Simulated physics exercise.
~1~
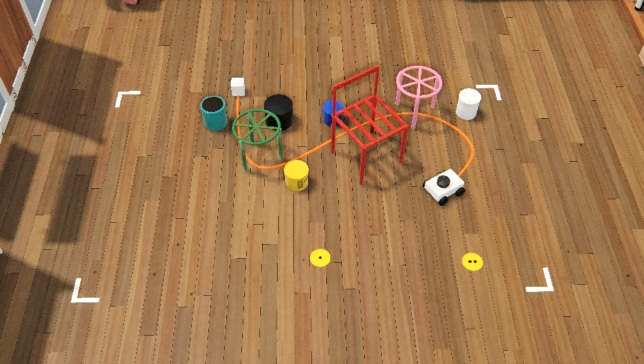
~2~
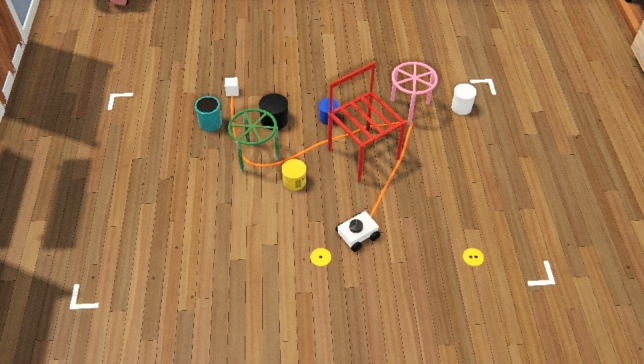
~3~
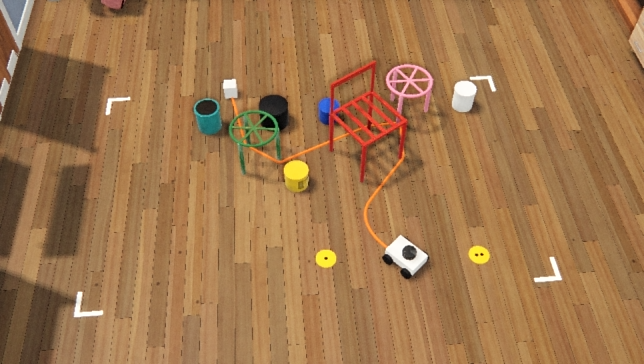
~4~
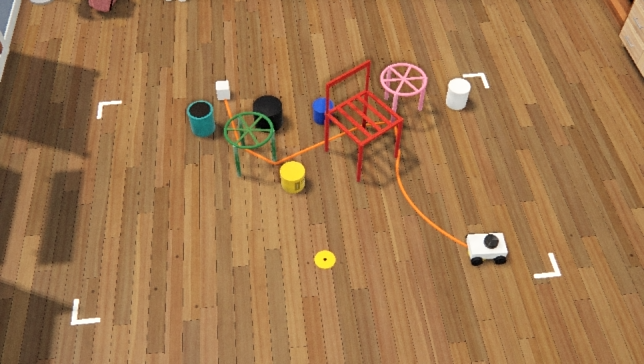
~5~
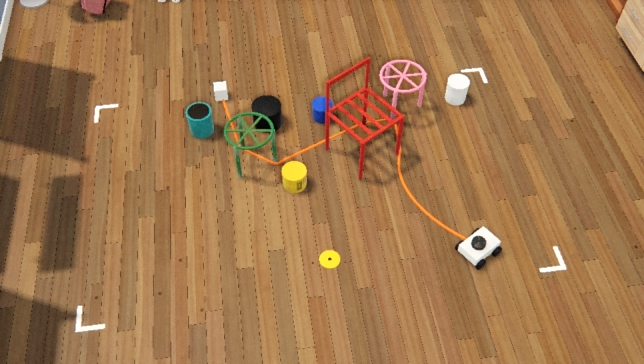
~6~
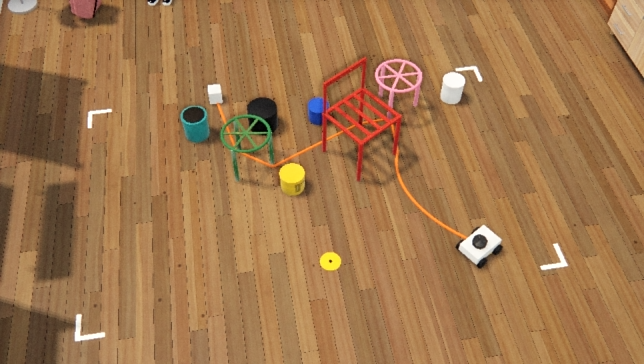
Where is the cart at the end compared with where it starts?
It starts to the right of the red chair, above the right yellow mark, and ends lower down and slightly further right, on top of that mark.
A small white cart trailing an orange lead sits on a wooden living-room floor, seen from high above, to the right of a red chair. The lead winds back past the chair, a green stool and a yellow bucket towards a white block at the upper left, with teal, black, blue and white containers and a pink stool nearby. The cart first rolls left and down towards the left yellow mark. It then turns and heads right, drawing the lead into a curve below the chair. Finally it stops over the right yellow mark, the lead still trailing behind it.
